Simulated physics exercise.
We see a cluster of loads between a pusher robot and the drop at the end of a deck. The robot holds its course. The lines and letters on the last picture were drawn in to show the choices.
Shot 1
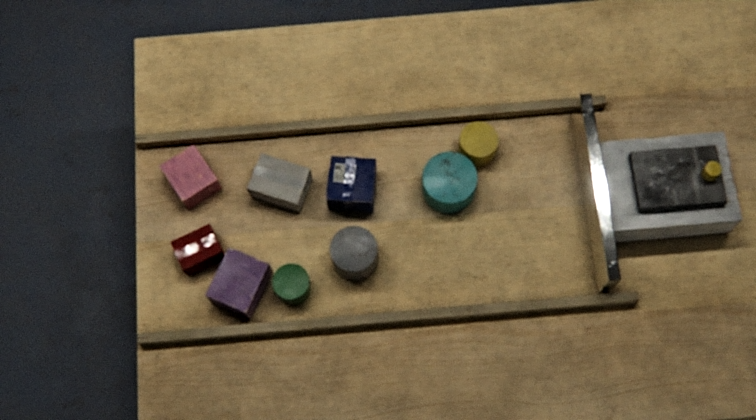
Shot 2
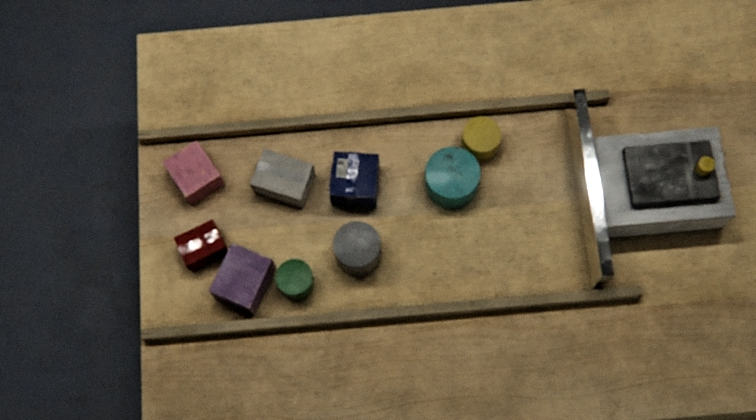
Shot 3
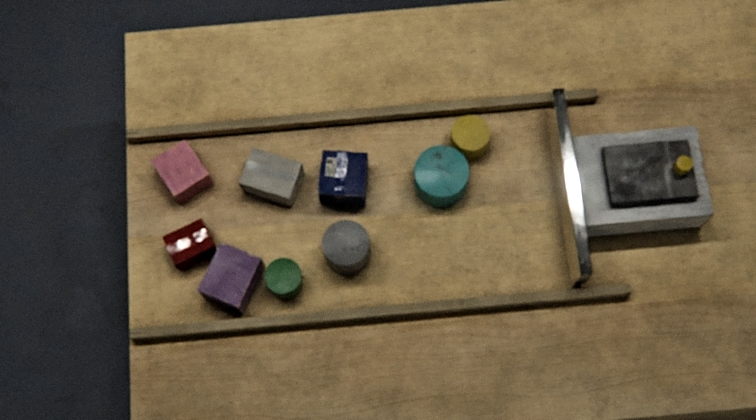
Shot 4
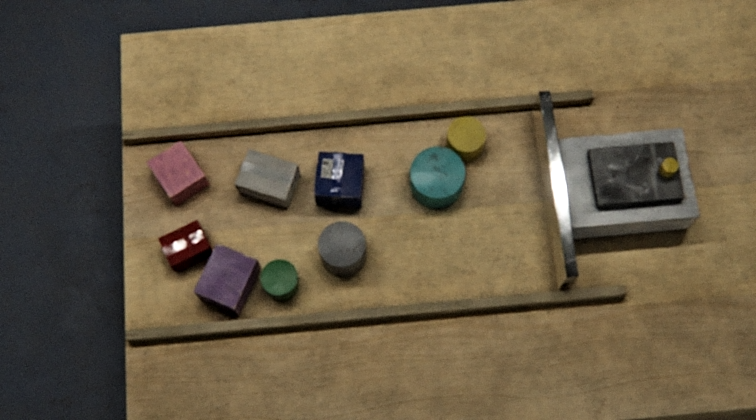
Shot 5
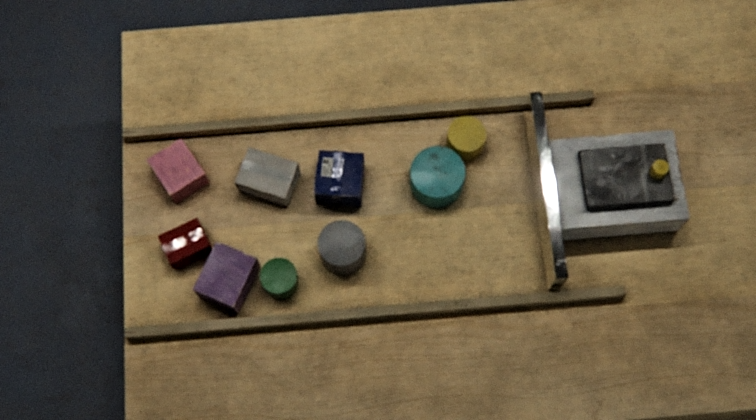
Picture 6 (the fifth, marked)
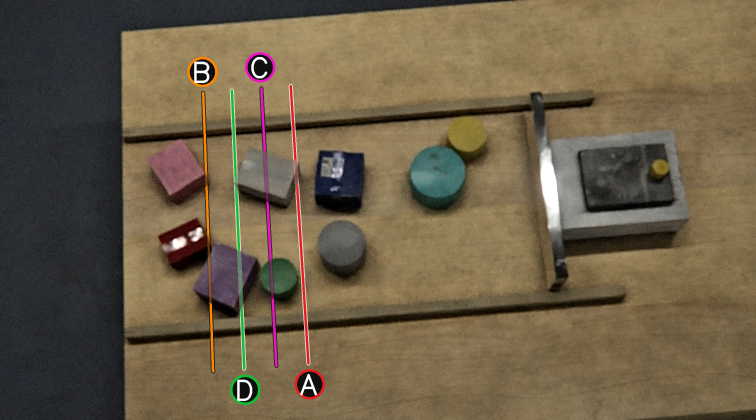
In this clip, a grey machine with a wide metal blade moves slowly left along a wooden deck between two rails, nearing a cluster of coloured blocks and round pieces, which stay in place without being touched.
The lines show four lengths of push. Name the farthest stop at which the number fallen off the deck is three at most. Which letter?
The farthest such stop is B.
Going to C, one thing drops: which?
The pink crate.
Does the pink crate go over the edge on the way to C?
Yes.
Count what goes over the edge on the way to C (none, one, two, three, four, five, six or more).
One.
On the copy, A at (299, 219); B at (208, 226); C at (269, 221); D at (238, 224).
On B. First, robot (496, 187); yellow canister (392, 141); turquoise canister (389, 185).
Then, robot (372, 197); pink crate (125, 158); white parcel (172, 175).
Finally, robot (277, 205); pink crate over the edge; white parcel over the edge; two fallen.
By contrast, A is within the limit but short; C is within the limit but short; D is within the limit but short.
